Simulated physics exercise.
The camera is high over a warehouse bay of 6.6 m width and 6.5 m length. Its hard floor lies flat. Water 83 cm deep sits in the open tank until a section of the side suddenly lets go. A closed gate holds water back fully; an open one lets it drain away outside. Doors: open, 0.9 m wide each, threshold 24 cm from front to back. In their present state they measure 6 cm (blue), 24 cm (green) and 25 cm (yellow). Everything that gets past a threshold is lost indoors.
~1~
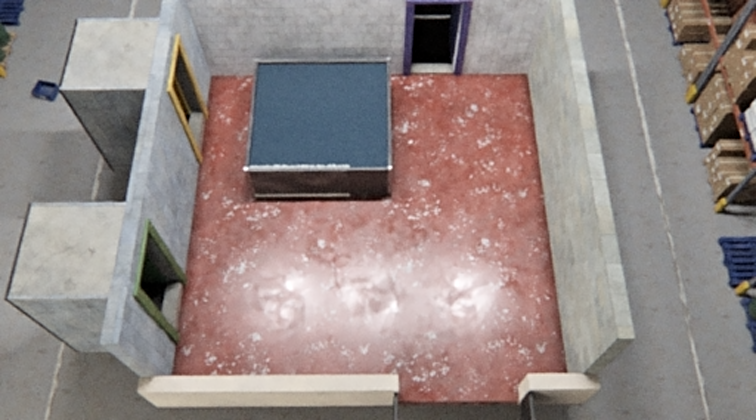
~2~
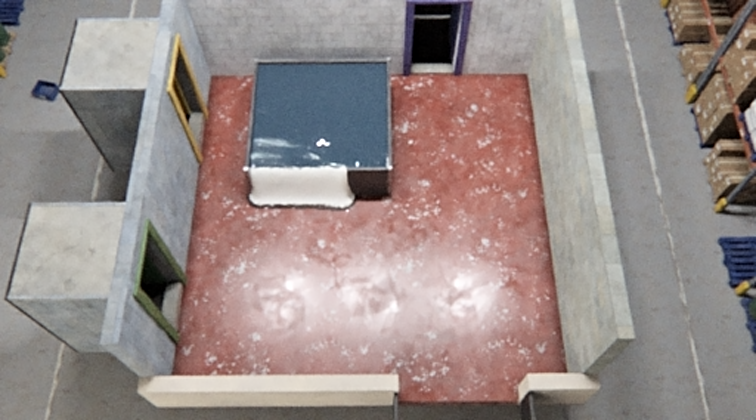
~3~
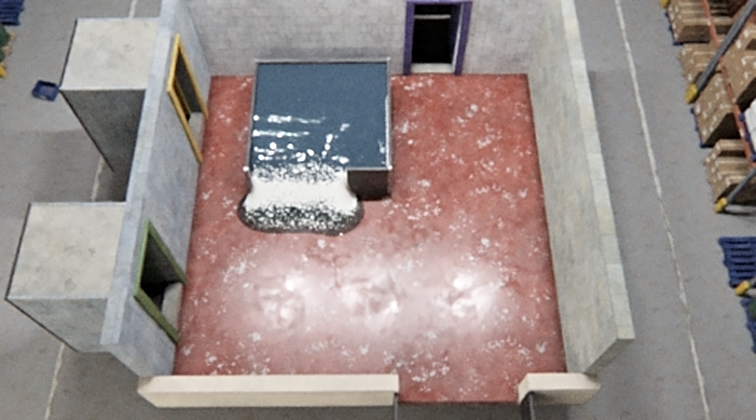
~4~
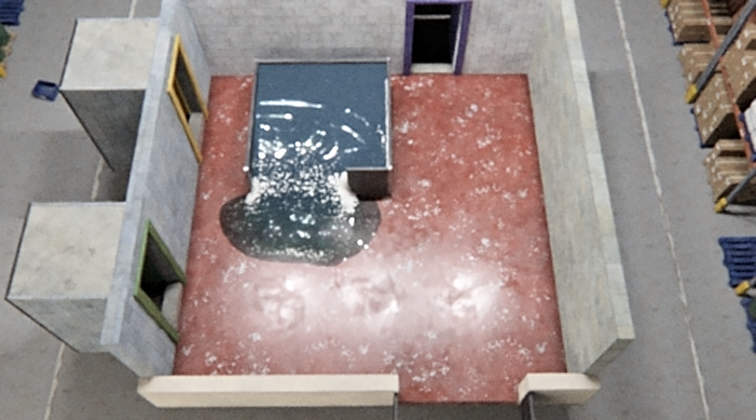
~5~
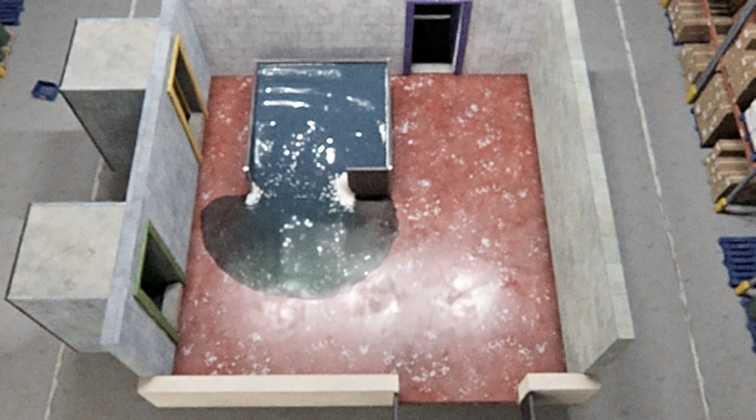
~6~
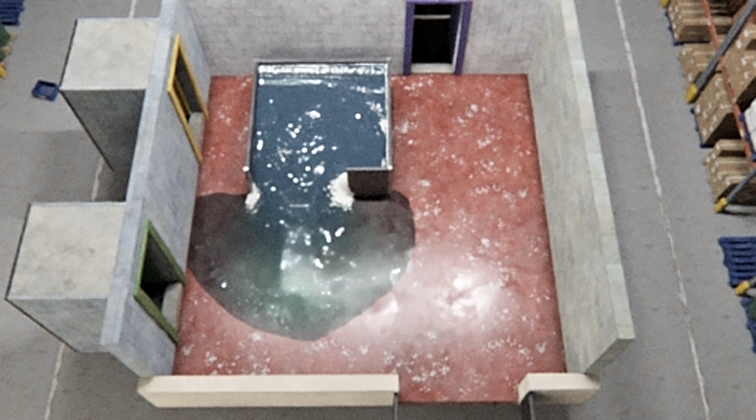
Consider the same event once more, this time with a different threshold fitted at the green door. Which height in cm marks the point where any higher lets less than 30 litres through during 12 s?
That point lies near 30 cm.
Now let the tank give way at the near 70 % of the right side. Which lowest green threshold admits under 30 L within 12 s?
About 8.5 cm.
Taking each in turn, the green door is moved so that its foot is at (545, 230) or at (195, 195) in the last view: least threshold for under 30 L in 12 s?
You'd want roughly 11.5 cm there first, then roughly 8.0 cm.
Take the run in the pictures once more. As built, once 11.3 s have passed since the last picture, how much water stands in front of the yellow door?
Some 14.0 centimetres.
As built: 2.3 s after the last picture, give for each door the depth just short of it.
In cm: Blue 0, green 39, yellow 1.
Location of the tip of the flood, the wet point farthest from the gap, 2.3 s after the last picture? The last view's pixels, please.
The farthest wet point sits near (563, 385) in the last view.
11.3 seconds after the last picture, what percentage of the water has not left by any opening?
Roughly 76 percent of the water remains.
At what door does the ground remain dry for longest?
Door: Blue.
Then, 0.7 s after the last picture water covers 40 % of the floor, deepest (44 cm) near (272, 197); 16 cm at the green door, 0 litres in over its 24 cm threshold.
Then, 2.3 s after the last picture water covers 45 % of the floor, deepest (43 cm) near (178, 335); 39 cm at the green door, 26 litres in over its 24 cm threshold.
Then, 11.3 s after the last picture water covers 100 % of the floor, deepest (16 cm) near (524, 81); 7 cm at the green door, 68 litres in over its 24 cm threshold.
At the green door as built, the water peaked near 39 cm, 2.3 s after the last picture.
With a threshold of 26 cm, 51 litres would have come in within the 12 s; with 35 cm, 12 litres. So under 30 litres takes about 30 cm.
